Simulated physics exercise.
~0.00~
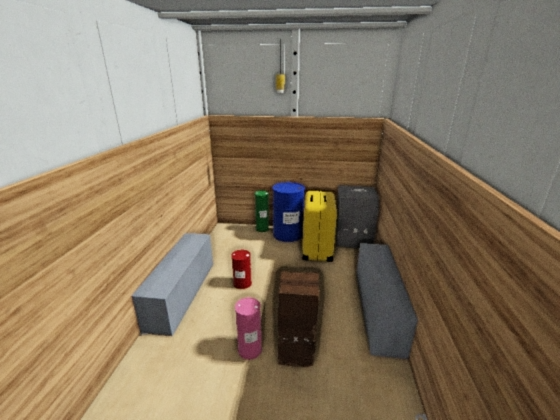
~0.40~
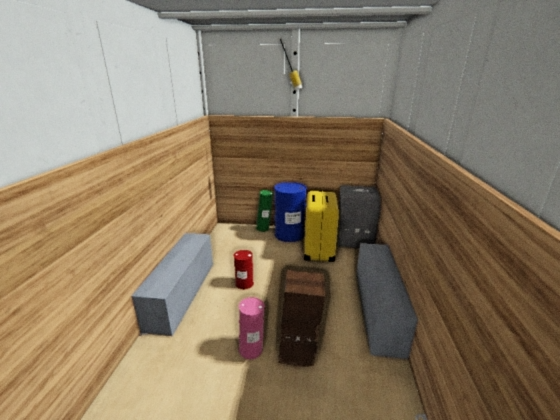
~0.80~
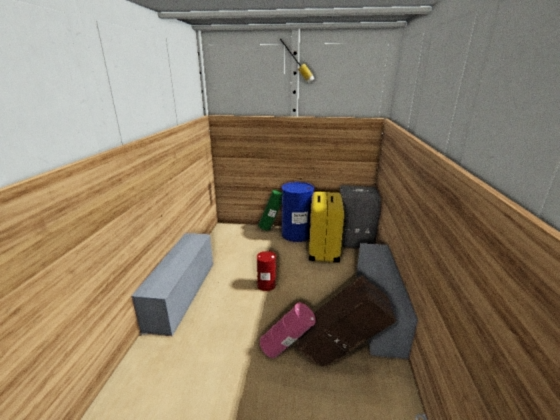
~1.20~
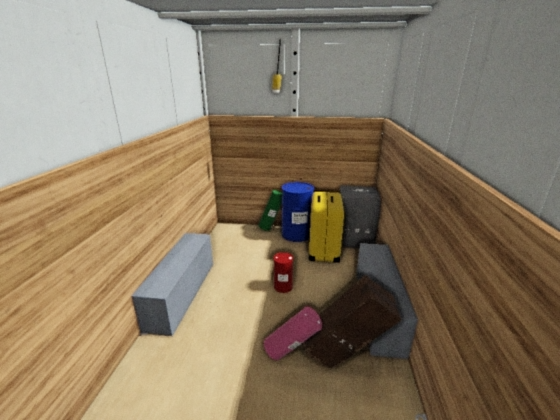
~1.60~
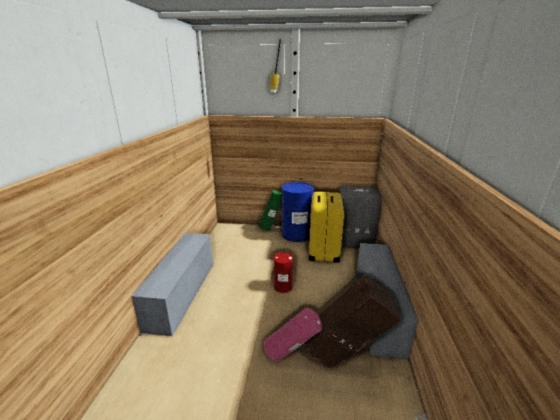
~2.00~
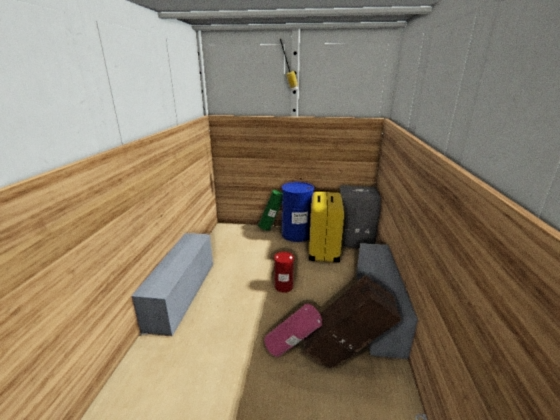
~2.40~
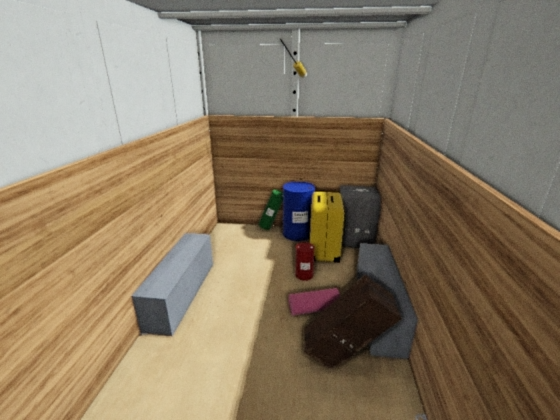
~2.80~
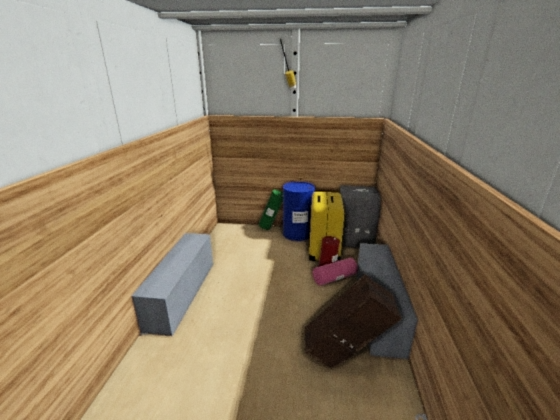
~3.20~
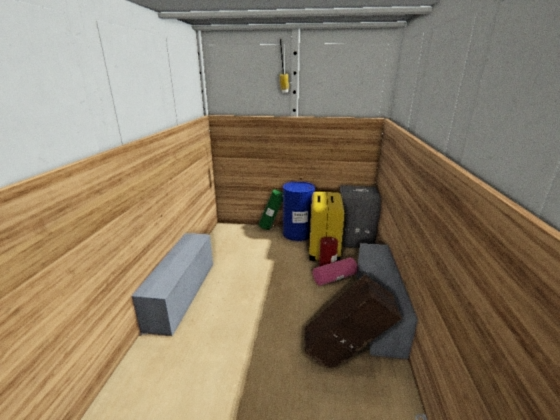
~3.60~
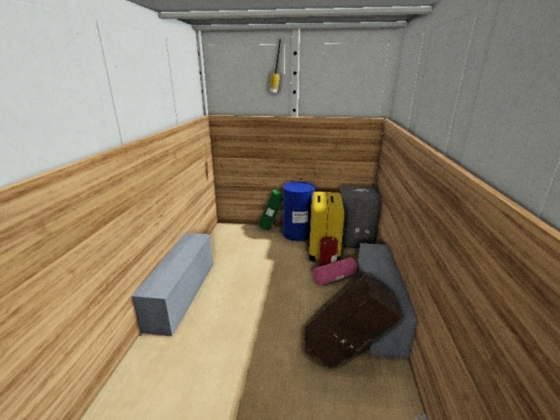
A brown suitcase and a pink canister toppled to the right in a van's load bay as a hanging lamp swung, while a red canister slid right; later the pink and red canisters shifted again, stopping near the upright yellow case.
